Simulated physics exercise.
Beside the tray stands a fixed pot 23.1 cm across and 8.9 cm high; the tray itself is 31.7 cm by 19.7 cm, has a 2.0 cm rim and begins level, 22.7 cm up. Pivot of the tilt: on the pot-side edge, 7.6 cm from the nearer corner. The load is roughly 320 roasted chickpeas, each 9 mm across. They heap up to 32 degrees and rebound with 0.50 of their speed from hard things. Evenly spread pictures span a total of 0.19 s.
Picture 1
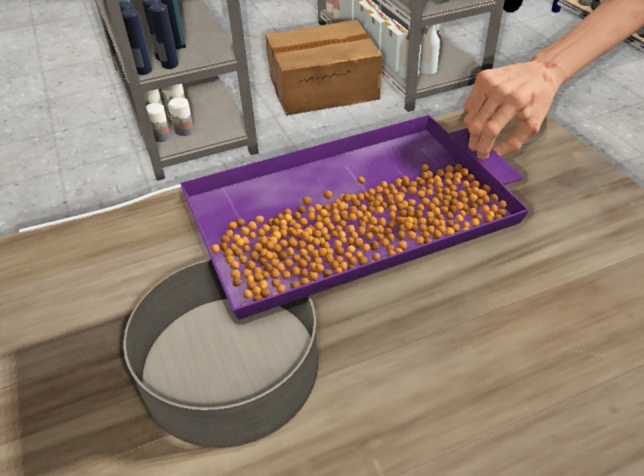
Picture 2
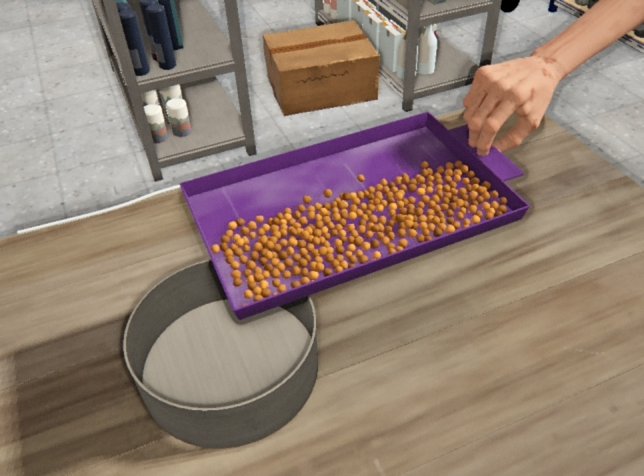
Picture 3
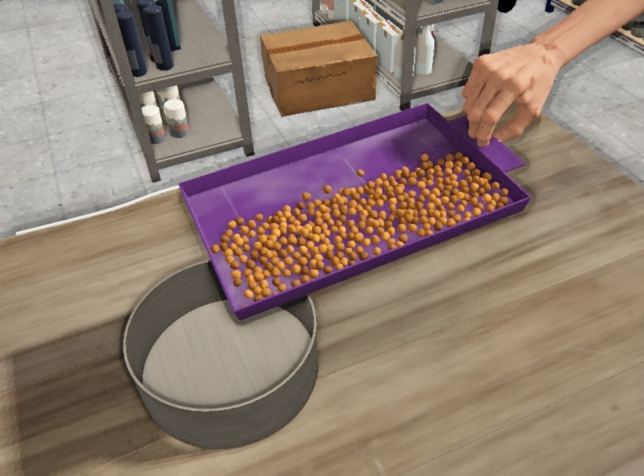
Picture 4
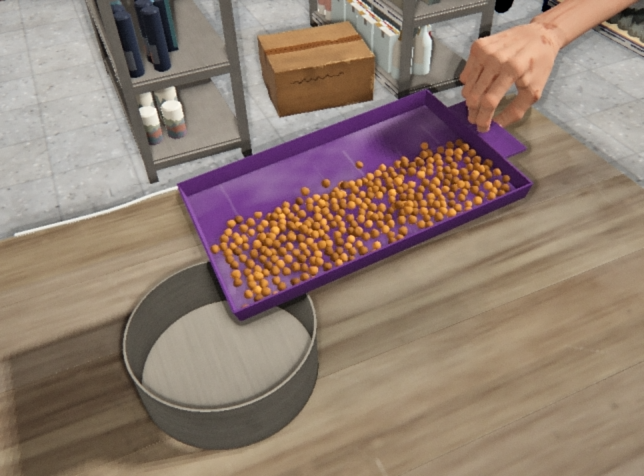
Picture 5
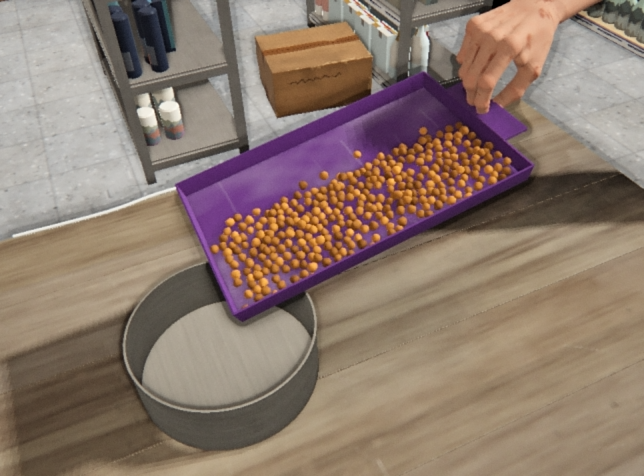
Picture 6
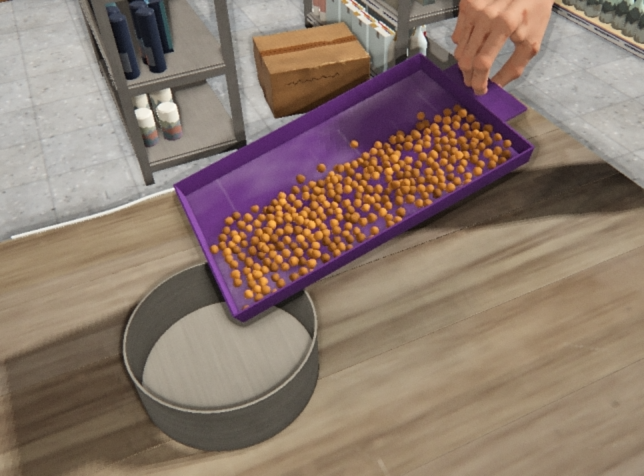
The clip shows a hand holding the right end of a purple tray of small round orange-brown pieces, its left corner above a gray round pot on a wooden table; the hand gradually raises that end, tilting the tray.
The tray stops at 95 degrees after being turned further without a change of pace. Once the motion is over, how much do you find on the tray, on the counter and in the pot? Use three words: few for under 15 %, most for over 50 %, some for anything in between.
Tray: Few; counter: Some; pot: Most.
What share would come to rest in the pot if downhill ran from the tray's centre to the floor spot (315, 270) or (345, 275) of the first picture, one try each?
25 and 25 %.
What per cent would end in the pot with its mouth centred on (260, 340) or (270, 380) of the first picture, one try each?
Around 40 per cent, then around 50 per cent.
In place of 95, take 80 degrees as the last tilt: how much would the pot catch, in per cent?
The pot would get around 35 per cent.
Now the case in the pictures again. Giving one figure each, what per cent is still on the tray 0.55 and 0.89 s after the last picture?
I'd say roughly 90, then roughly 10.
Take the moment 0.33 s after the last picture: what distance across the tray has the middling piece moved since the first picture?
Displacement on the tray: About 6 cm.
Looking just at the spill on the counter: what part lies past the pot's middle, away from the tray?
About 100 per cent.
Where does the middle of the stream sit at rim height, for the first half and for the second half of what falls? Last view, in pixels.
Near (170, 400) at first, near (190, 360) afterwards.
Then, 0.33 s after the last picture, tilt 54 degrees; the tray holds 100 %, the pot 0 %.
Then, 0.55 s after the last picture, tilt 80 degrees; the tray holds 90 %, the pot 0 %.
Then, 0.89 s after the last picture, tilt 95 degrees; the tray holds 10 %, the pot 50 %.
In the end, tray 0 %, counter 35 %, pot 65 %.
